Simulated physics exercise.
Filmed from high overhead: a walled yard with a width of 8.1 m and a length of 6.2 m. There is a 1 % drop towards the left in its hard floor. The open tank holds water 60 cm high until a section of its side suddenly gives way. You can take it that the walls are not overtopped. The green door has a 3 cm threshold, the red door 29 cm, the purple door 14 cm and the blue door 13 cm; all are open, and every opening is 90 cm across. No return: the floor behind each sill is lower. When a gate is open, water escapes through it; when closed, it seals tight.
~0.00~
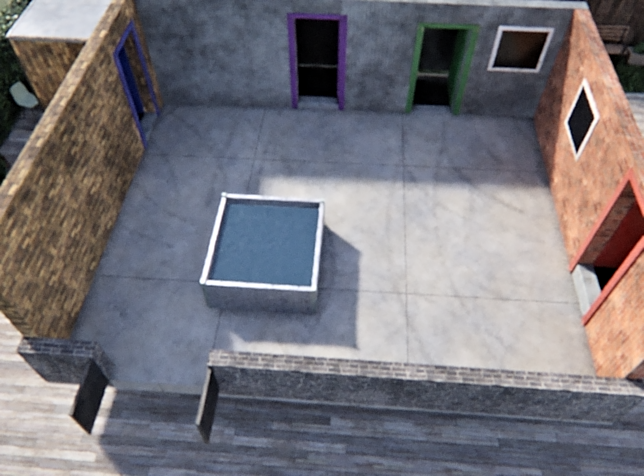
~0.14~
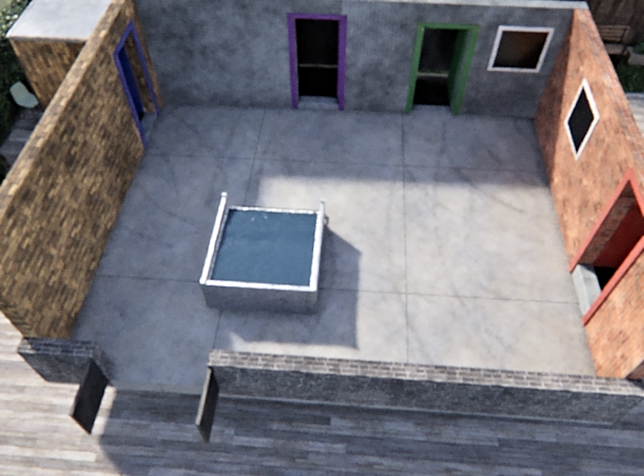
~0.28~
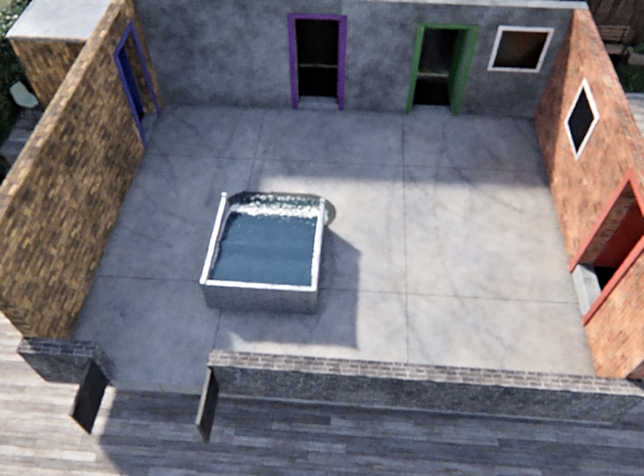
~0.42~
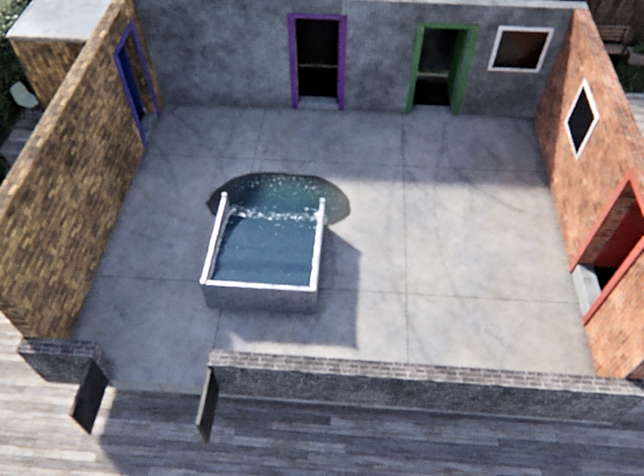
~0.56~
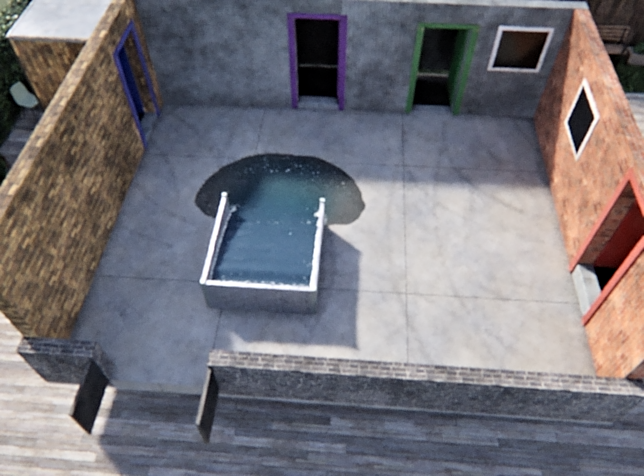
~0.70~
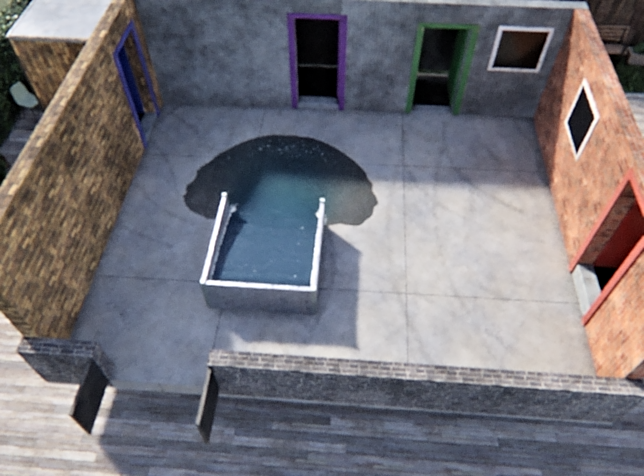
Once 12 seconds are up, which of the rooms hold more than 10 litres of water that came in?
Green door: Limit broken; red door: Limit unbroken; purple door: Limit broken; blue door: Limit broken.
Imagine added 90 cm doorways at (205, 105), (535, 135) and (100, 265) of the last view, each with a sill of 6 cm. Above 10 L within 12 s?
Note, doorways in listed order: Goes beyond, goes beyond, stays short.
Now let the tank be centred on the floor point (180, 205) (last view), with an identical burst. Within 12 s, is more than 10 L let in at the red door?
Lab note: Red door limit not exceeded.
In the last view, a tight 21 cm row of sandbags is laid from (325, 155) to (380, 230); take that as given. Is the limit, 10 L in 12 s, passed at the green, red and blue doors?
Note - green: Limit held; red: Limit held; blue: Limit exceeded.
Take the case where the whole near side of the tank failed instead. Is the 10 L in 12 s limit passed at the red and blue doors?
At the red door the limit is not exceeded; at the blue door it is not exceeded.
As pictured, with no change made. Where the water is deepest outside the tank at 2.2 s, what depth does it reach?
Some 30 cm deep.
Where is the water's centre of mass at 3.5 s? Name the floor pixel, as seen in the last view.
Pixel position near (280, 157).
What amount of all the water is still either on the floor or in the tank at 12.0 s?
Some 82 in a hundred.
After 1.4 s water covers 25 % of the floor and is deepest (28 cm) near (284, 111); green door not reached, red door not reached, purple door 25 cm at the sill, 6 L in, blue door not reached.
After 2.2 s water covers 30 % of the floor and is deepest (30 cm) near (163, 106); green door 4 cm at the sill, 0 L in, red door not reached, purple door 26 cm at the sill, 45 L in, blue door 9 cm at the sill, 0 L in.
After 3.5 s water covers 35 % of the floor and is deepest (23 cm) near (163, 106); green door 7 cm at the sill, 11 L in, red door not reached, purple door 15 cm at the sill, 79 L in, blue door 18 cm at the sill, 16 L in.
After 7.0 s water covers 75 % of the floor and is deepest (12 cm) near (66, 350); green door 3 cm at the sill, 22 L in, red door 2 cm at the sill, 0 L in, purple door 5 cm at the sill, 82 L in, blue door 9 cm at the sill, 30 L in.
After 12.0 s water covers 90 % of the floor and is deepest (8 cm) near (61, 361); green door 2 cm at the sill, 23 L in, red door 1 cm at the sill, 0 L in, purple door 3 cm at the sill, 82 L in, blue door 6 cm at the sill, 30 L in.
